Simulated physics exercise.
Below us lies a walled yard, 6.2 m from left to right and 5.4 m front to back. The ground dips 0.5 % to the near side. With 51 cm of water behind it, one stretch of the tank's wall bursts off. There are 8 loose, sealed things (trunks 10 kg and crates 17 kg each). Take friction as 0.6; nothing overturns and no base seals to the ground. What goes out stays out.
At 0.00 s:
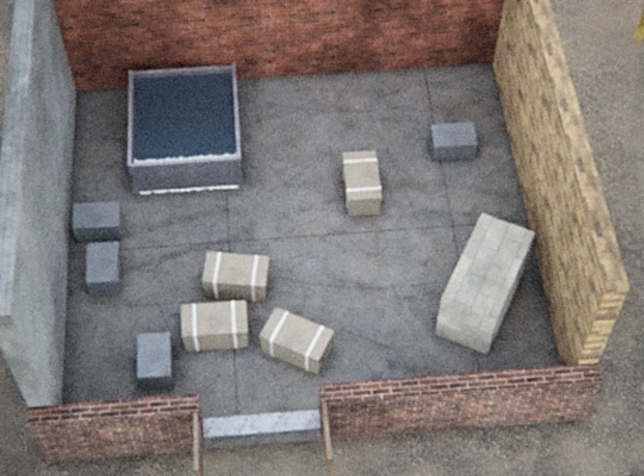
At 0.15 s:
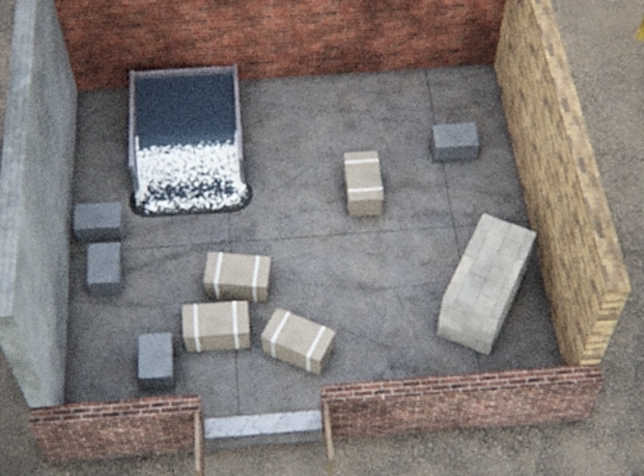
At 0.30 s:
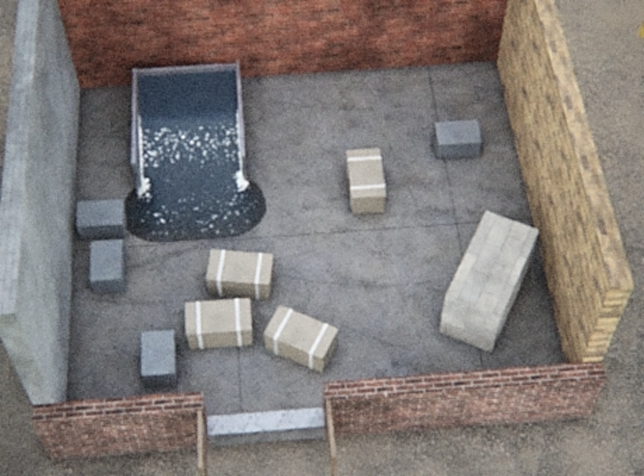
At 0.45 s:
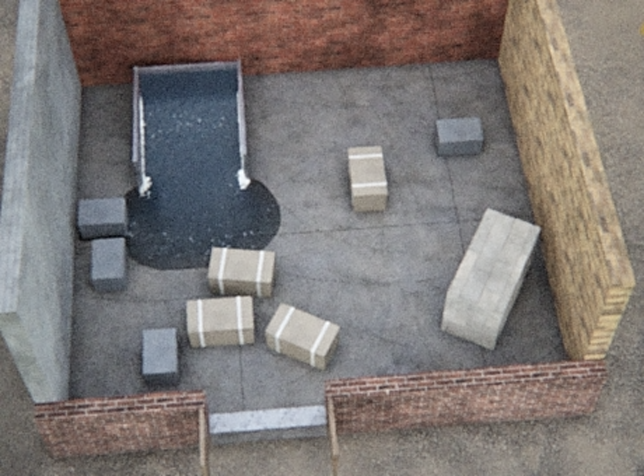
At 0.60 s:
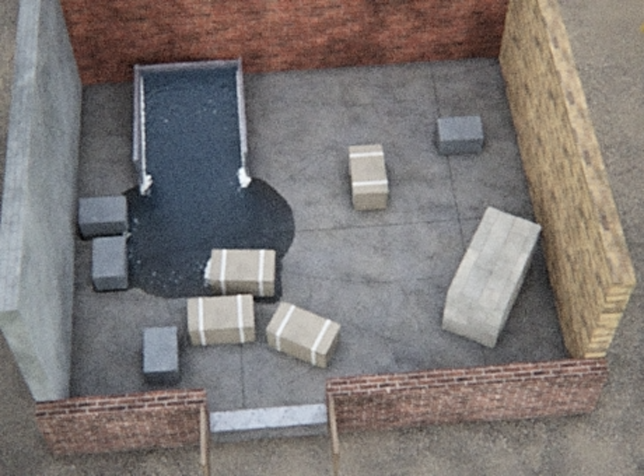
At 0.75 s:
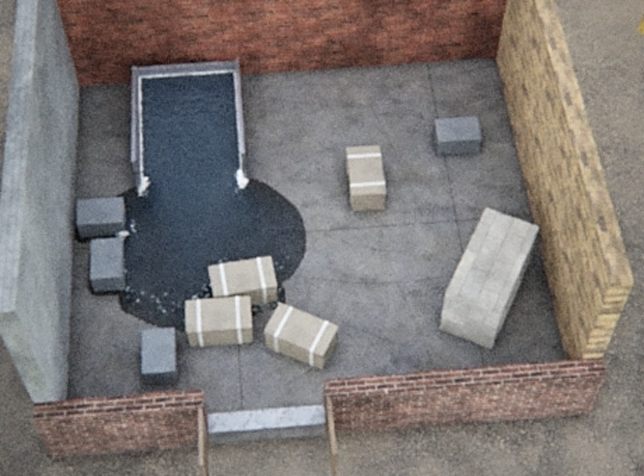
In the video, the near wall of a raised tank in a walled yard opens and dark water pours out, spreading across the paved ground around nearby grey blocks and strapped tan boxes, one of which shifts slightly.
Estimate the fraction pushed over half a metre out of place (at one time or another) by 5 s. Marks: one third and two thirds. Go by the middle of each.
Share: From one to two thirds.
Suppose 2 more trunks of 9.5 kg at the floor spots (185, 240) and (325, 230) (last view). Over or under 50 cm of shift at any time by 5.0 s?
In turn: Over, less.
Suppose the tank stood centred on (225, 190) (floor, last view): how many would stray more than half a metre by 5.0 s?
In that case 6 of them.
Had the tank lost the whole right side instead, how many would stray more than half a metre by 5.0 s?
In that case 2 of them.
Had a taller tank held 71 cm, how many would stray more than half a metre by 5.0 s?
In that case 6 of them.
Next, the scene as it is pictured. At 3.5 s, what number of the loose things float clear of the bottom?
2 of them.
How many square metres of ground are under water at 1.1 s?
About 9.5 m2.
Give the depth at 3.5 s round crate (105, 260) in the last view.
About 7 cm.
After 1.1 s 0 of 8 are over 50 cm from their spots; 0 afloat.
After 2.2 s 3 of 8 are over 50 cm from their spots; 2 afloat.
After 3.5 s 3 of 8 are over 50 cm from their spots; 2 afloat.
After 5.0 s 5 of 8 are over 50 cm from their spots, and 5 have been at some point; 2 afloat.
